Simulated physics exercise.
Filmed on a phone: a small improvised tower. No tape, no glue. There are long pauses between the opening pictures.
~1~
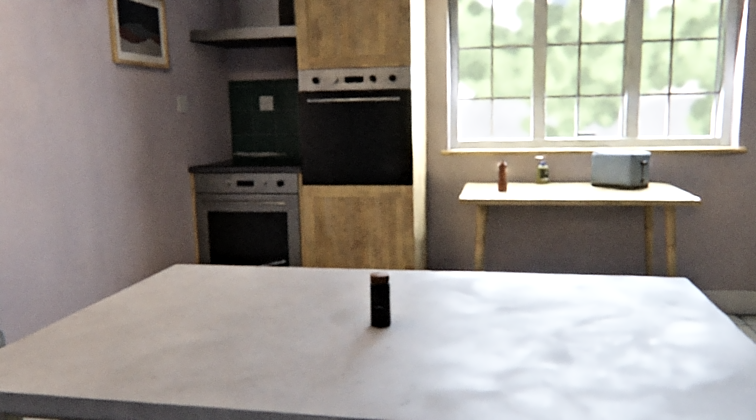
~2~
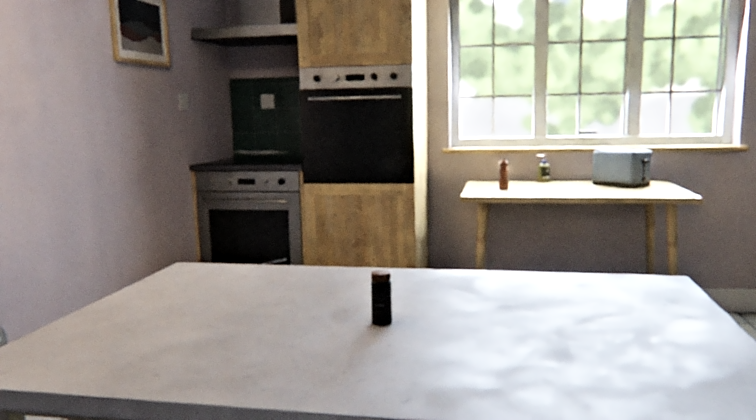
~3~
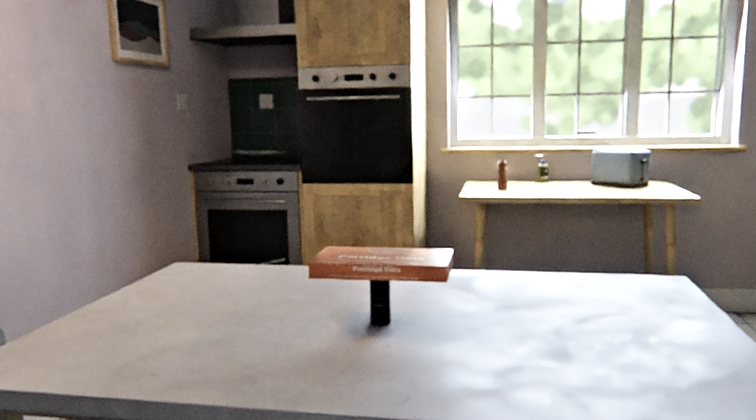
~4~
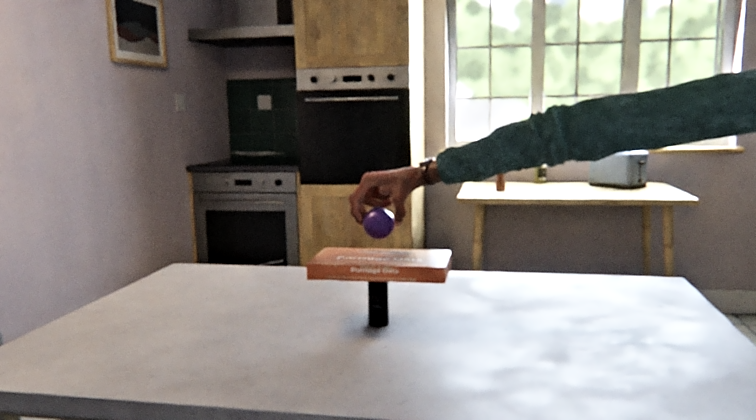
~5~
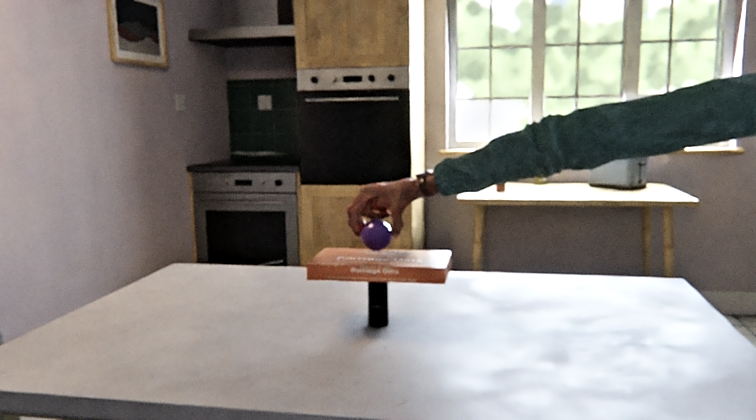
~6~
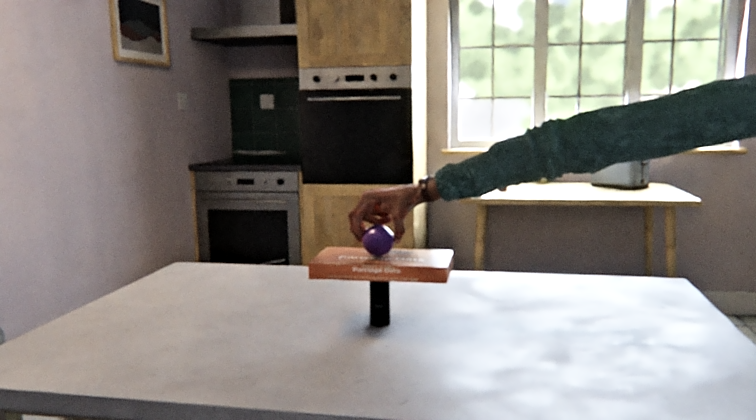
A hand in a green sleeve reached in from the right and lowered a purple onion onto a reddish box, which had appeared on top of a small black shaker, and kept holding it.
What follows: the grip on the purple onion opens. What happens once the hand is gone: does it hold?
Outcome: The stack keeps its balance.
Then, 0.20 s after the last picture, nothing has stirred.
Then, 0.50 s after the last picture, purple onion resting near (378, 241).
At rest, all 3 in place. Seen from the same camera at the end, purple onion near (378, 241). The stack holds.
